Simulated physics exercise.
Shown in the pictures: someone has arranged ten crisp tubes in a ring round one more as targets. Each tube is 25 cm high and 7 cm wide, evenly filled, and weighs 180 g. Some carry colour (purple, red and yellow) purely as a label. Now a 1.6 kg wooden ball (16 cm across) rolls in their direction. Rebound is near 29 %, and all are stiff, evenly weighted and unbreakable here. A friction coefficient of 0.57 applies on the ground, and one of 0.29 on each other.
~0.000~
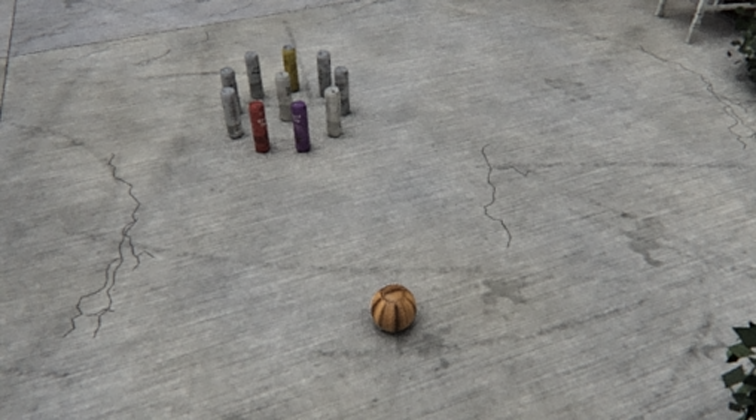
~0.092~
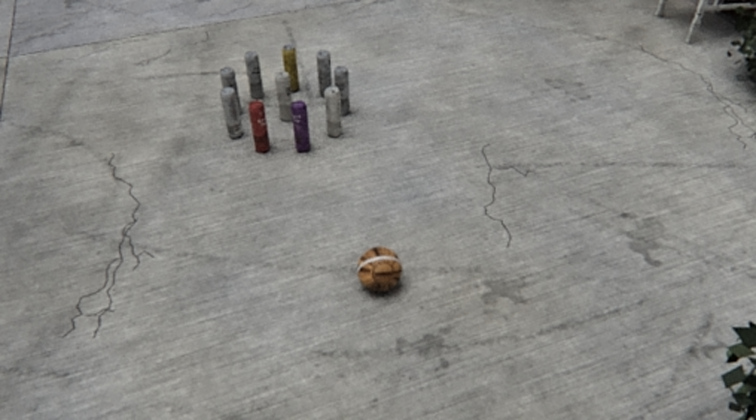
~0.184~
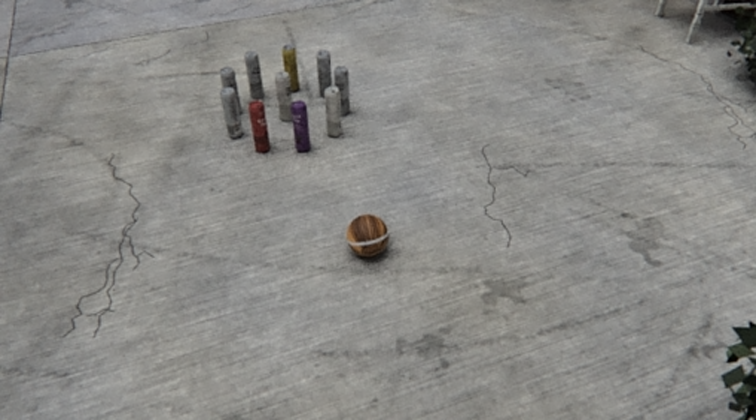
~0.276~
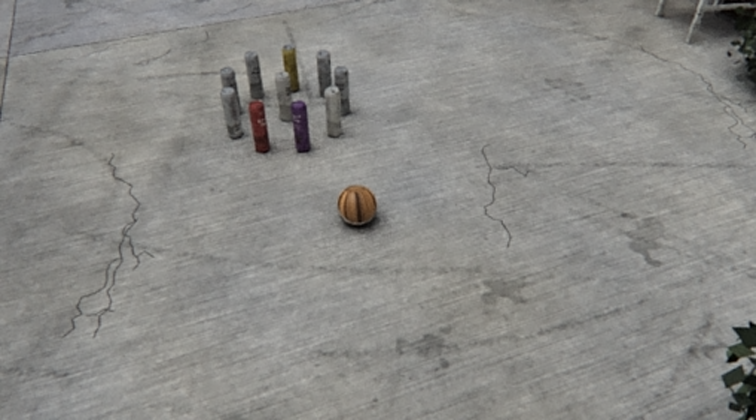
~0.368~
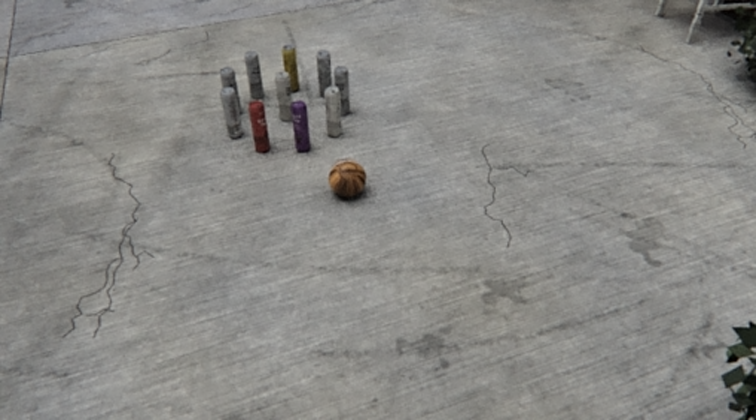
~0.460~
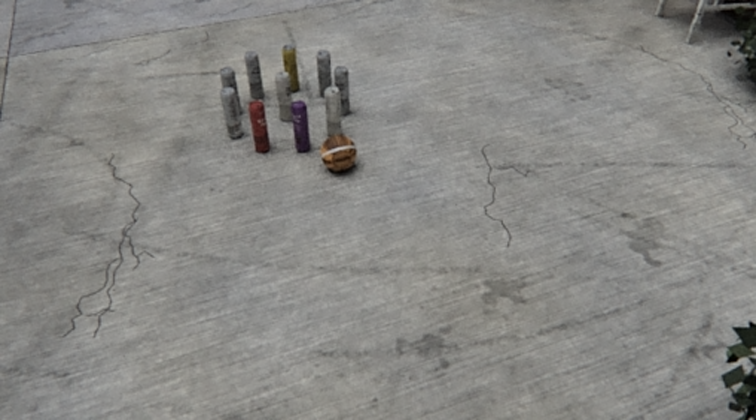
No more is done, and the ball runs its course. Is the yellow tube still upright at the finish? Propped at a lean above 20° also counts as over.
No.
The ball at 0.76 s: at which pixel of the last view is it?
Roughly (313, 100).
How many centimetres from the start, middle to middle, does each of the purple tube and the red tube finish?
Purple 0 cm, red 0 cm.
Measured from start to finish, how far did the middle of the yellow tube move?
I'd estimate near 60 cm.
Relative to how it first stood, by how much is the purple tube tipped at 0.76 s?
Something like 0°, give or take.
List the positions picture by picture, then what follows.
In the first picture (each place is the centre of the face we see best), ball (393, 307) 1.10 m before the front row; yellow tube (288, 72); red tube (265, 130); purple tube (296, 130); all in place.
Ball (380, 269) 92 cm before the front row; yellow tube (288, 72), in the second picture.
Ball (368, 235) 74 cm before the front row; yellow tube (288, 72), in the third picture.
Ball (357, 205) 56 cm before the front row; yellow tube (288, 72), in the fourth picture.
Ball (347, 178) 38 cm before the front row; yellow tube (288, 72), in the fifth picture.
Ball (339, 153) 20 cm before the front row; yellow tube (288, 72); purple tube (296, 130); red tube (265, 130); all in place, in the sixth picture.
By 0.76 s, ball still moving; 1 of the 10 tubes over; yellow tube unmoved.
By 1.10 s, ball still moving; 4 of the 10 tubes over; yellow tube tilted 48°.
When it is over (1.6 s), ball rolling away; 4 of the 10 tubes over; yellow tube lying flat; red tube unmoved; purple tube unmoved. In pixels of the last frame, middles, yellow tube near (248, 39), red tube near (259, 128).
